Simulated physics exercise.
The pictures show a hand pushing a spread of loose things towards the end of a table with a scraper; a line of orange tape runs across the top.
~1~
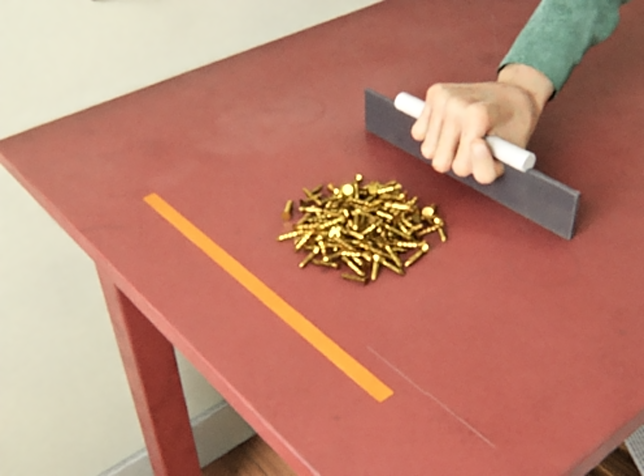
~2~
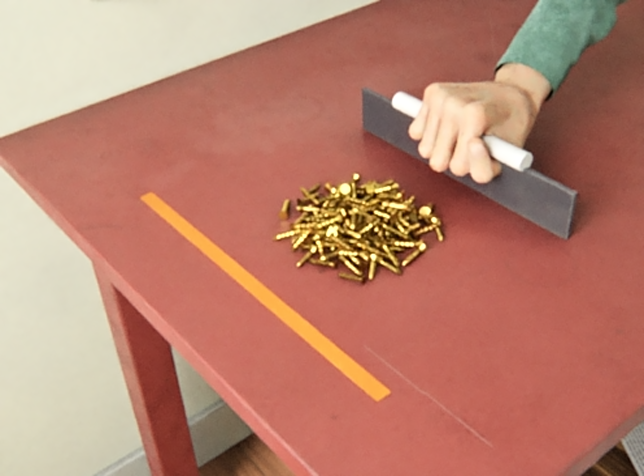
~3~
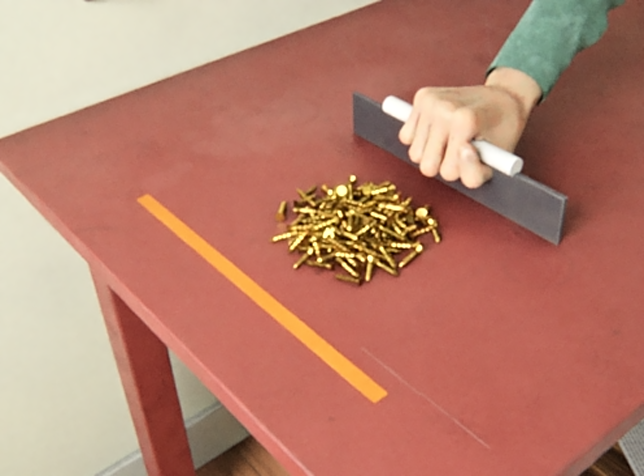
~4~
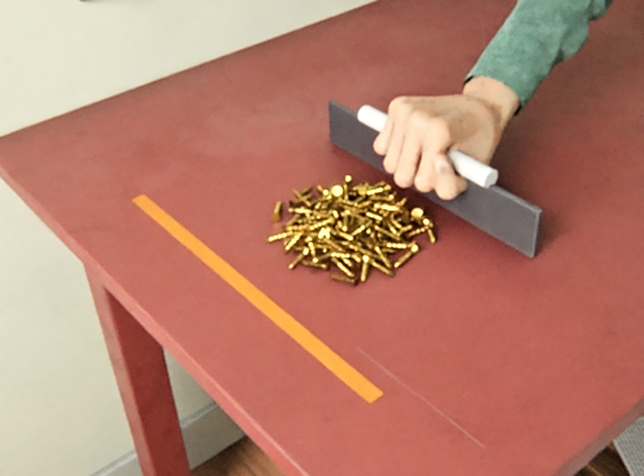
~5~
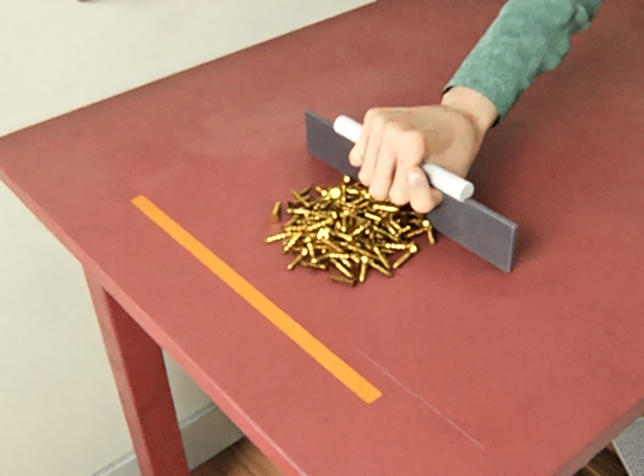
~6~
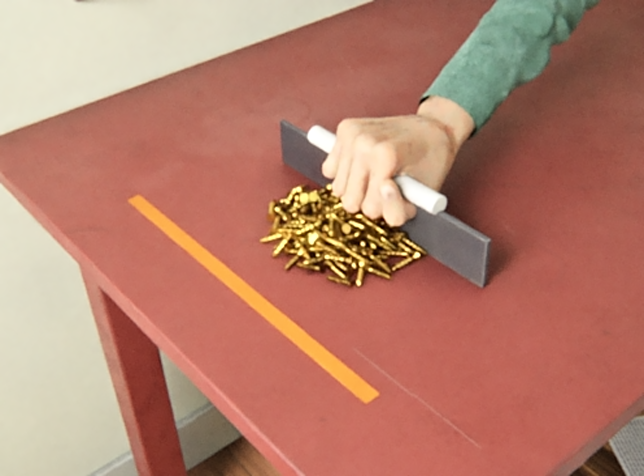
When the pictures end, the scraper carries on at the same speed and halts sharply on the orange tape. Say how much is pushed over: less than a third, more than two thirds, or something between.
Lower than a third.
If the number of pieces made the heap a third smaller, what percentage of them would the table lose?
Roughly 10 per cent of the heap.
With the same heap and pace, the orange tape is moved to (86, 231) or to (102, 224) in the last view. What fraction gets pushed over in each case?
First try close to 100 percent, second try close to 80 percent.
Just after the last frame, scraper still moving, near (301, 209); heap all on the table, its front near (212, 288).
A moment on, scraper stopped at the orange tape; heap just a few over the edge.
Further on, scraper stopped at the orange tape; heap roughly a quarter over the edge.
When it is over, scraper stopped at the orange tape; heap roughly a quarter over the edge.
